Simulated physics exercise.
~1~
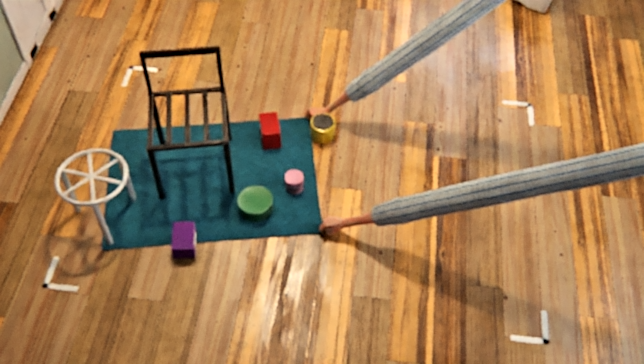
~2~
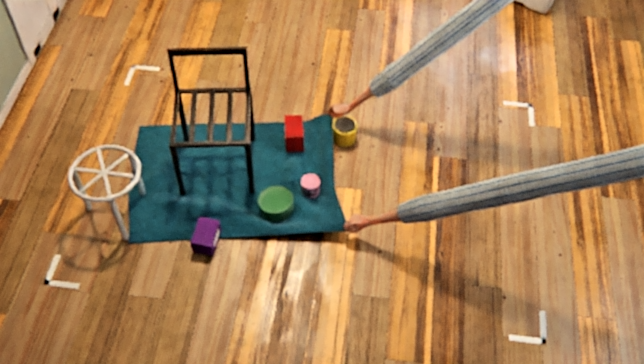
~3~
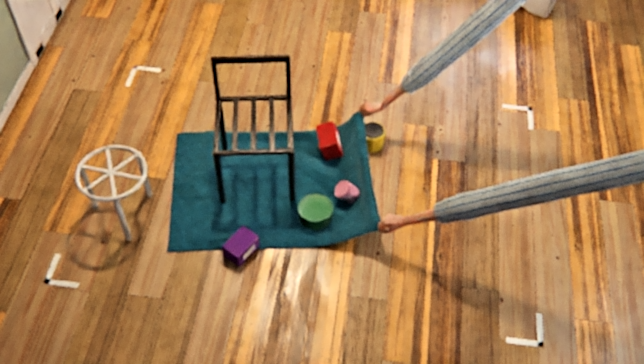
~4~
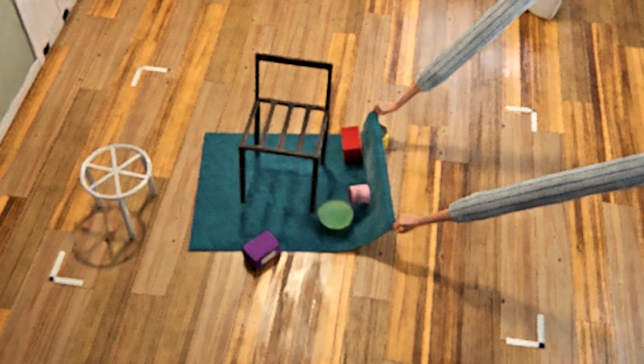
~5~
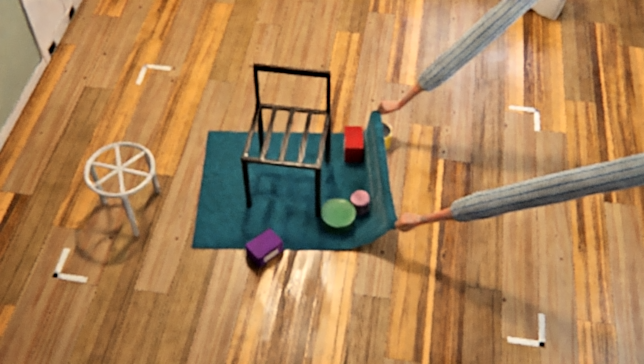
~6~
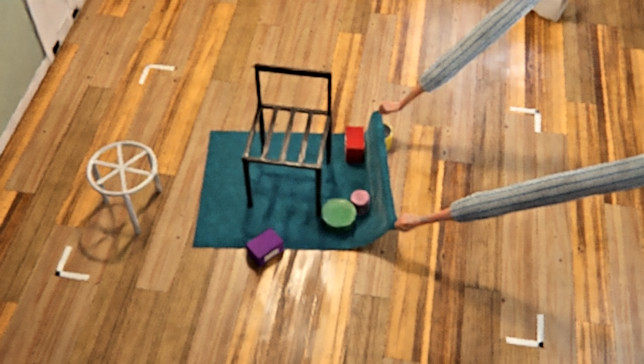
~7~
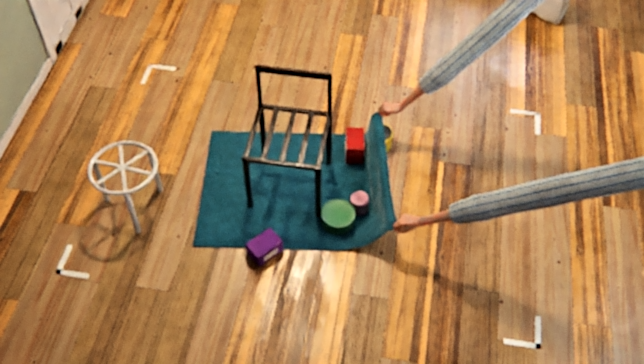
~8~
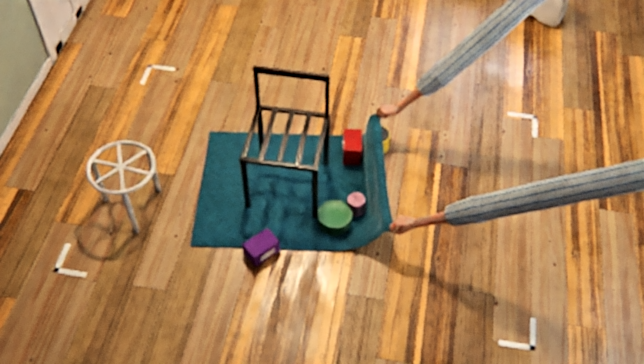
On a living-room wood-plank floor marked with white tape corners, seen from above at an angle, a thin teal rug lies with a black chair, a red box, a pink bin and a green bucket on it. A white stool and a purple box sit at its left and lower edges, and a yellow pot stands by its right edge. Two arms in grey sleeves reach from the right and pull the rug rightward. The chair, boxes, bin and bucket ride along, while the stool is left behind. The rug's right edge lifts, partly hiding the pot, and everything rests, hands still holding on.
